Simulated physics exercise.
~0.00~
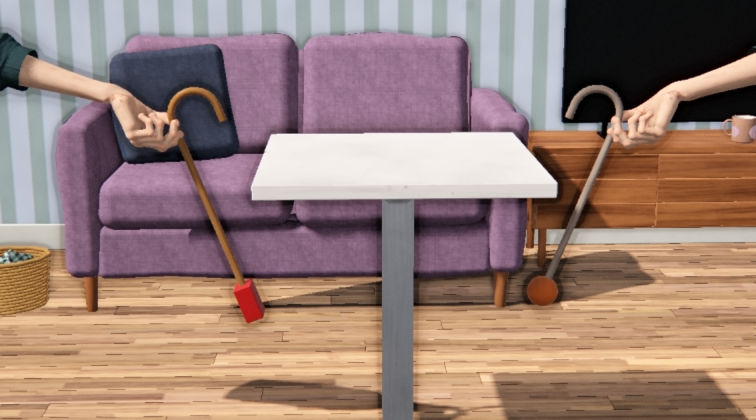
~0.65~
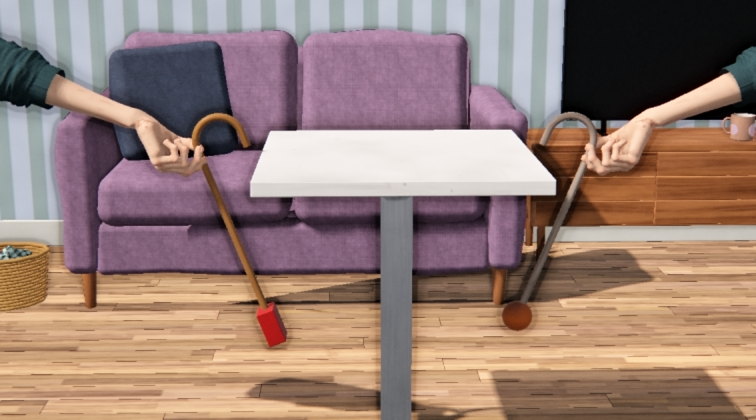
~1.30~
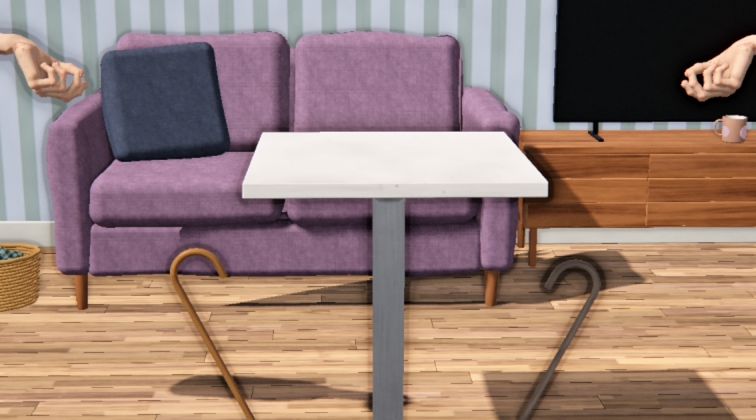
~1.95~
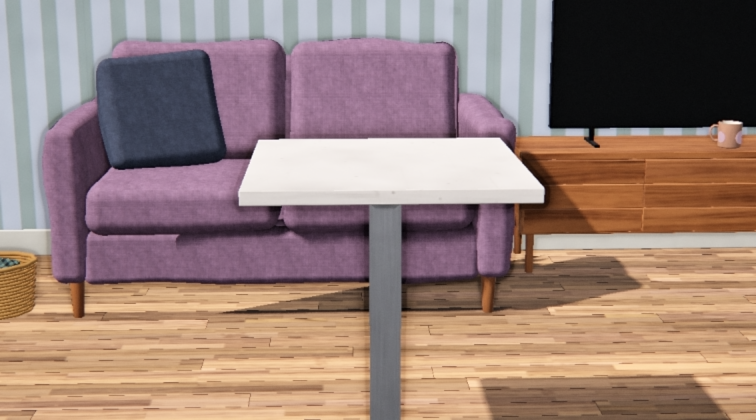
An orange-brown ladle and a brown-handled red brush, each with a hooked handle, are held by hands on either side of a small white table, seen from the front in a living room by a slightly swaying camera. Behind stand a purple sofa with a dark blue cushion, a wooden cabinet and a black screen. The hands bring the brush right and down from the left, and the ladle left and down from the right, toward the table's ends. Both hands let go and draw back as the two things fall. Finally, both are out of view, leaving the table standing bare.
